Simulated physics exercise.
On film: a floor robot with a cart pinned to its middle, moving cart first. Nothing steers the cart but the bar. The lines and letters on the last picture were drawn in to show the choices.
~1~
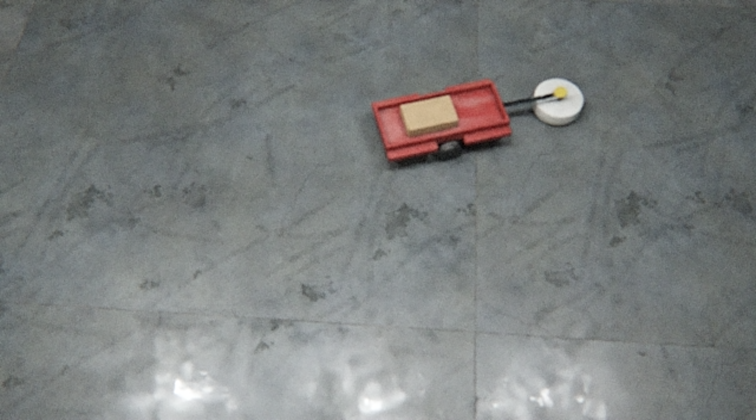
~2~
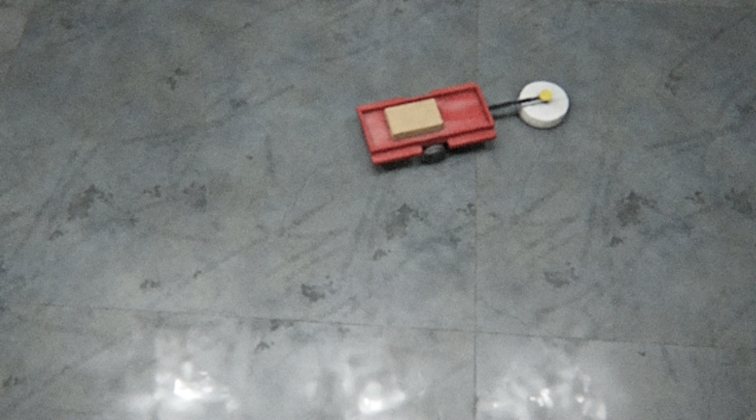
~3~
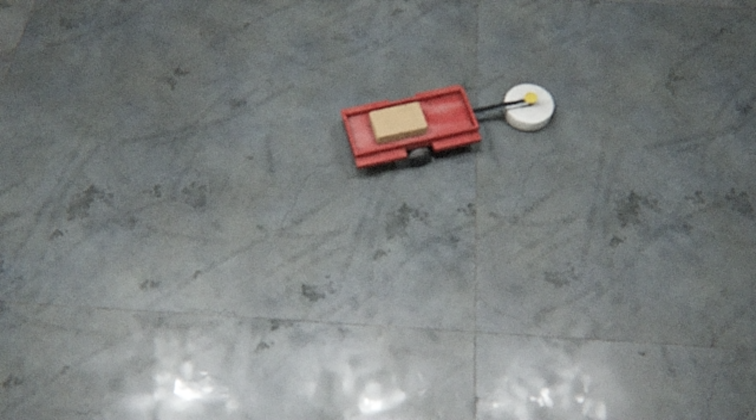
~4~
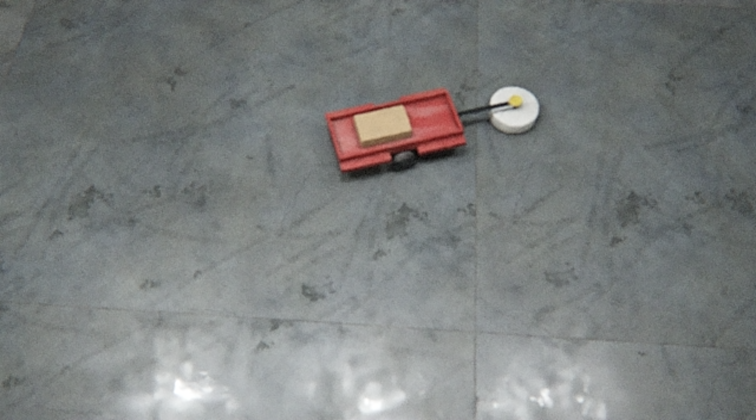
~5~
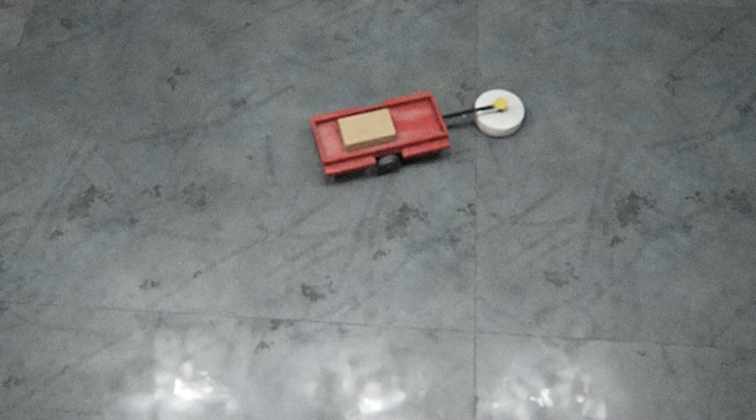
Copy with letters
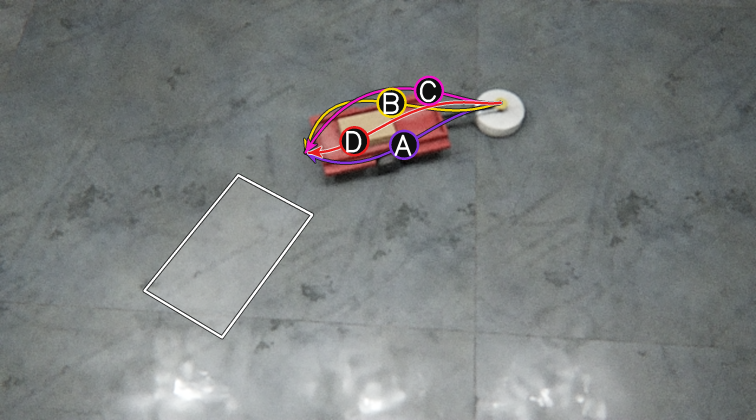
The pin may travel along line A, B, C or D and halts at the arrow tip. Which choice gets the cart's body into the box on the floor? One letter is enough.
The cart ends in the outline on C.
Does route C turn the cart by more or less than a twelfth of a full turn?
It turns more than that.
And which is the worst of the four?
Route A.
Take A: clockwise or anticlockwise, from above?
Clockwise.
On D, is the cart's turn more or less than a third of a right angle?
Less than that.
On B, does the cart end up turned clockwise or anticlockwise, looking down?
Anticlockwise.
On the marked copy, A from (501, 103) via (404, 145) to (306, 153); B from (501, 103) via (392, 103) to (306, 153); C from (501, 103) via (393, 89) to (306, 153); D from (501, 103) via (402, 116) to (309, 153); the bay at (231, 252).
With C. Early on, robot (422, 98), cart (320, 152).
Further on, robot (349, 113), cart (273, 196).
At the end, robot (307, 160), cart (228, 254); the cart stands in the bay.
As for the rest, A leaves the cart at (178, 138), out of the bay; B leaves the cart at (195, 226), out of the bay; D leaves the cart at (179, 198), out of the bay.
